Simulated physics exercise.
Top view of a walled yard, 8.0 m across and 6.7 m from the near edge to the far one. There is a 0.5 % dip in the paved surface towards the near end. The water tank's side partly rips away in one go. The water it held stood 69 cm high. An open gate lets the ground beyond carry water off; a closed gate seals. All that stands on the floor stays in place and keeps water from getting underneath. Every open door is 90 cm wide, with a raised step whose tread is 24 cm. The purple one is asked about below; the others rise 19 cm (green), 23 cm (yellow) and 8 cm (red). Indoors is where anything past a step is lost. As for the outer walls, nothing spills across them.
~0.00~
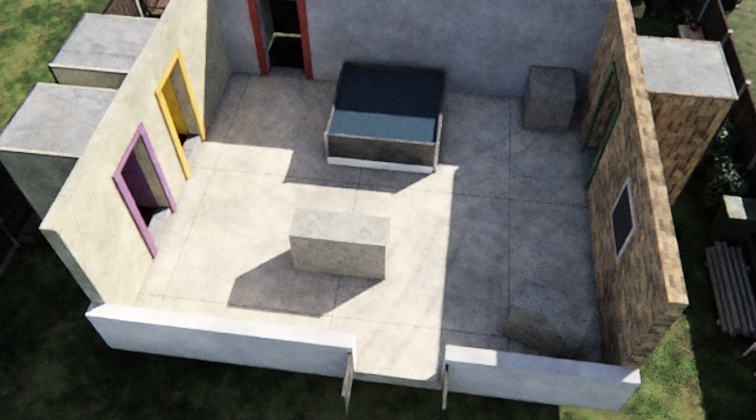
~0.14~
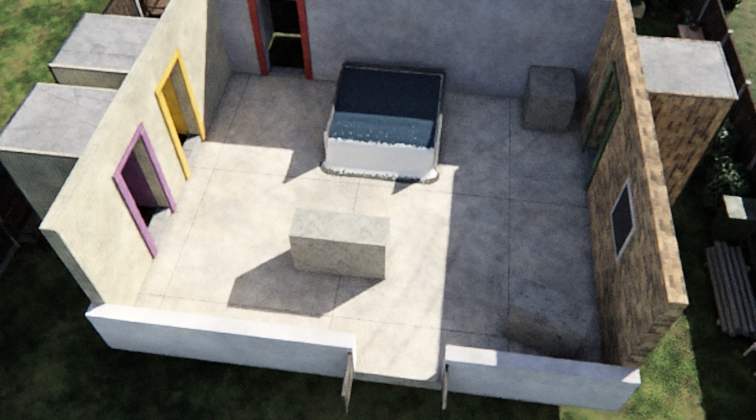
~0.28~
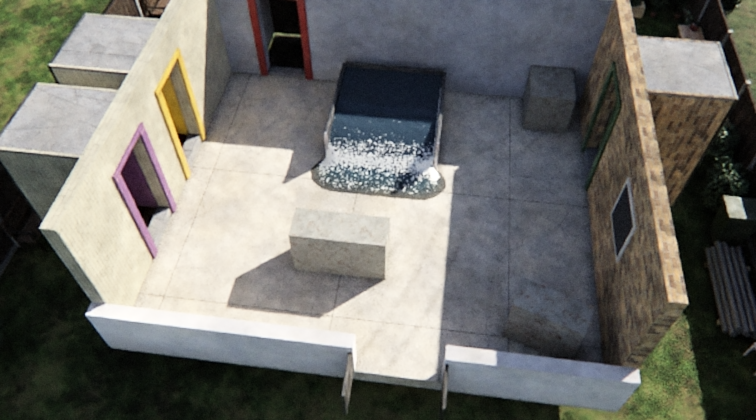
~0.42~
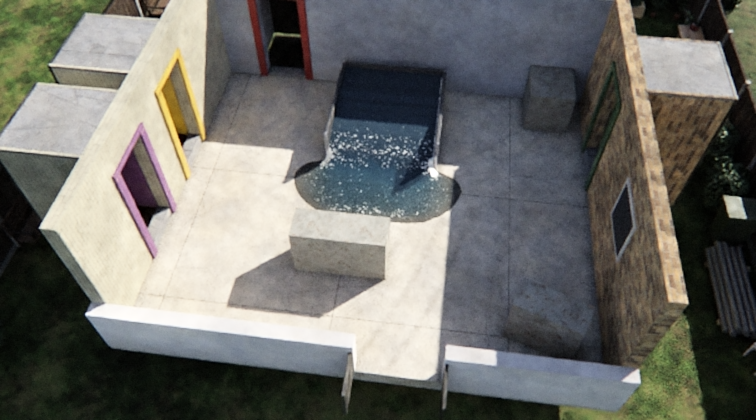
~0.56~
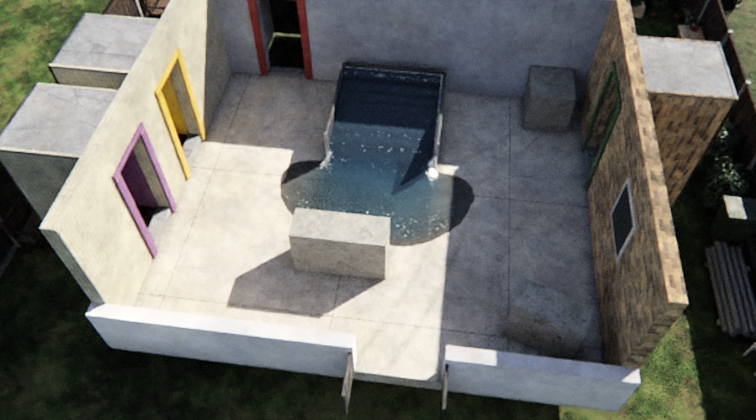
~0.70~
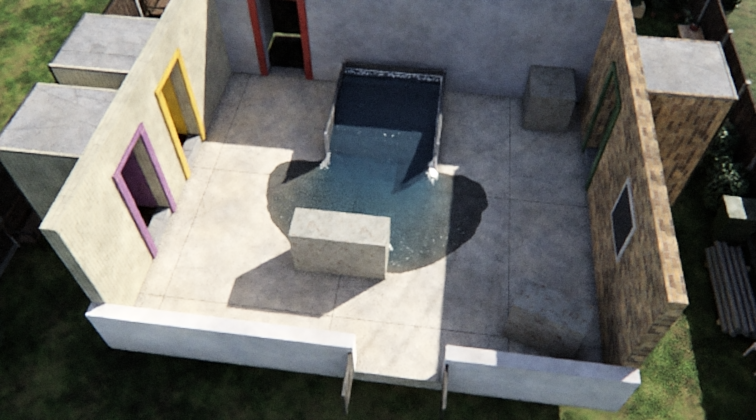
The clip opens on a walled, paved yard seen from above, with still water in a tank near the back wall. The tank's front side gives way, and foaming water pours out. It spreads in a widening, rounded pool around a pale block, while the tank's level drops slightly.
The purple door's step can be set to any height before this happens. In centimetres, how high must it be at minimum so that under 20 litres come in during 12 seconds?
At least 18 cm or so.
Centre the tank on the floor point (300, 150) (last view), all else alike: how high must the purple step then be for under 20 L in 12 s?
Roughly 16 centimetres.
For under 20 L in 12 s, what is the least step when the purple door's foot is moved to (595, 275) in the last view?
13.5 cm.
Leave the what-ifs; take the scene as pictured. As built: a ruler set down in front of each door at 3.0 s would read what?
Centimetres: Green = 0, yellow = 1, purple = 24, red = 0.
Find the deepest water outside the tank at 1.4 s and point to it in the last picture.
About (356, 239).
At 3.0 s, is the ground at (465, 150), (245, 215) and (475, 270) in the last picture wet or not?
First bone-dry, second wet through, third wet through.
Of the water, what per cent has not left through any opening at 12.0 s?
About 82 in every hundred.
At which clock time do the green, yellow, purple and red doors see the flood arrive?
The green door gets it at 4.5 s, the yellow door at 3.0 s, the purple door at 2.2 s and the red door at 5.5 s.
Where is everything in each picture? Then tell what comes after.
In the first frame, still water, 69 cm deep, in the water tank at (388, 104); the purple door at (149, 198) is dry.
In the second frame, the gap is at (381, 155), the front 0.4 m out at (338, 174); the back of the water tank holds 69 cm.
In the third frame, water pours out at (381, 157) and has run 0.7 m, to (326, 186); about 13 cm deep outside, 69 cm at the back.
In the fourth frame, the gap is at (381, 158), the front 1.3 m out at a hidden place; the back of the water tank holds 69 cm.
In the fifth frame, water pours out at (381, 159) and has run 1.9 m, to a hidden place; about 8 cm deep outside, 63 cm at the back.
In the sixth frame, the gap is at (381, 159), the front 2.5 m out at (387, 267); the back of the water tank holds 57 cm; the purple door at (149, 198), 4.4 m from the gap, is still 2.1 m from the nearest water.
After 1.4 s water covers 30 % of the floor, deepest (46 cm) near (356, 239); it has not reached the purple door.
After 3.0 s water covers 50 % of the floor, deepest (36 cm) near (601, 388); 24 cm at the purple door, 8 litres in over its 19 cm step.
After 12.0 s water covers 100 % of the floor, deepest (12 cm) near (520, 98); 4 cm at the purple door, 17 litres in over its 19 cm step.
At the purple door as built, the water arrived by 2.2 s and peaked near 26 cm at 2.6 s.
With a step of 15 cm, 45 litres would have come in within the 12 s; with 20 cm, 12 litres. So under 20 litres takes about 18 cm.
